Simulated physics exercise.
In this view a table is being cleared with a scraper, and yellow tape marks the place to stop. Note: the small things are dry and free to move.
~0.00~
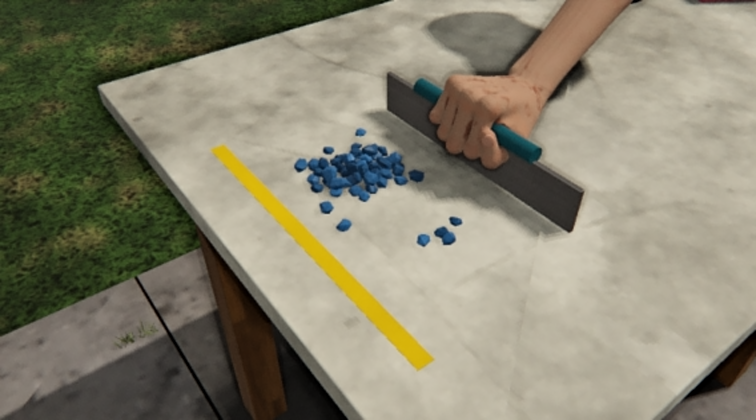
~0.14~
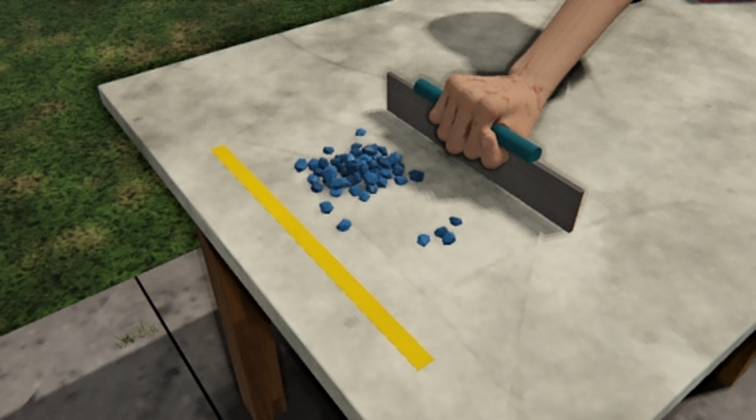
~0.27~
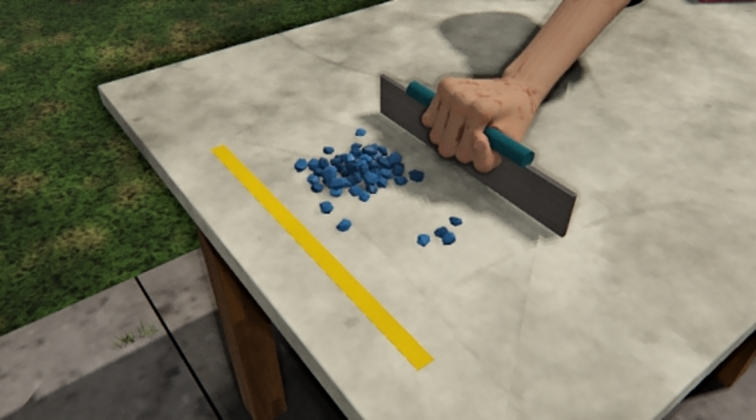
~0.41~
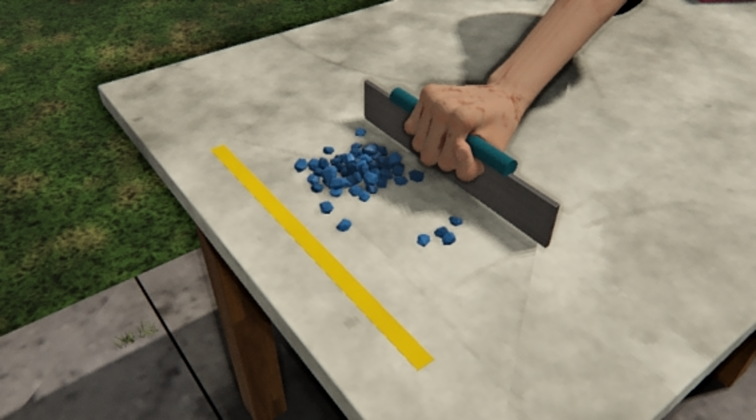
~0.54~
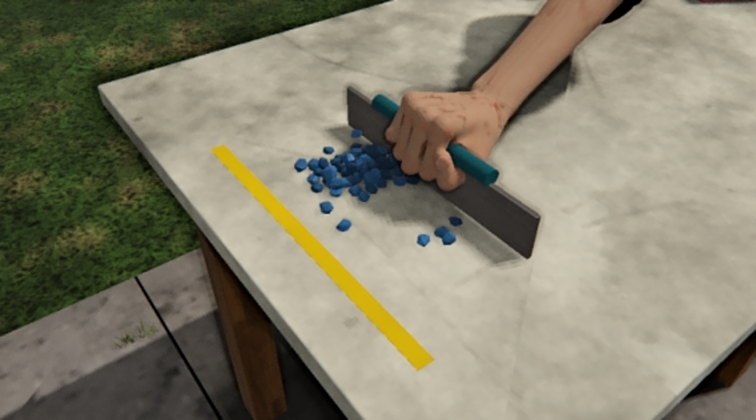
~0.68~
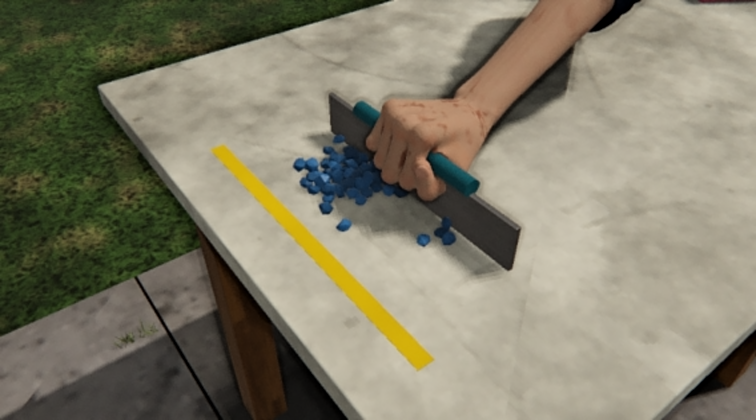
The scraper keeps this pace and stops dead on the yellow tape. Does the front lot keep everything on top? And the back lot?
Front lot: Yes, all stays up; back lot: No, some falls off.
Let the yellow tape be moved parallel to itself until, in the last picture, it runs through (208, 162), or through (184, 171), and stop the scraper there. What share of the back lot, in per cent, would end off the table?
With the first line you'd get 40 % off the table, and with the second 100 %.
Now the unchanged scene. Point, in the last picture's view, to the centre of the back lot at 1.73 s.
Roughly (250, 223).
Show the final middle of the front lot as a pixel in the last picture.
Roughly (335, 293) in pixels.
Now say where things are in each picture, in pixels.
The first frame shows scraper (560, 200), at rest; yellow tape (225, 155), about a palm's width from the edge; edge at (244, 271); front lot (441, 233), a few aquarium stones; back lot (361, 174), many aquarium stones.
The second frame shows scraper (560, 200), at rest; back lot (361, 174).
The third frame shows scraper (553, 204); front lot (441, 233).
The fourth frame shows scraper (536, 214); back lot (361, 174).
The fifth frame shows scraper (517, 225); front lot (441, 233).
The sixth frame shows scraper (498, 236); yellow tape (225, 155); edge at (244, 271); front lot (441, 233), roughly a quarter pushed along; back lot (349, 179), the larger part pushed along.
By 1.05 s, scraper still moving, near (352, 176); front lot all on the table, its front near (382, 262); back lot all on the table, its front near (265, 209).
By 1.45 s, scraper stopped at the yellow tape; front lot all on the table, its front near (321, 296); back lot just a few over the edge.
By 1.73 s, scraper stopped at the yellow tape; front lot all on the table, its front near (321, 296); back lot about a tenth over the edge.
When it is over (1.9 s), scraper stopped at the yellow tape; front lot all on the table, its front near (321, 296); back lot about a tenth over the edge.
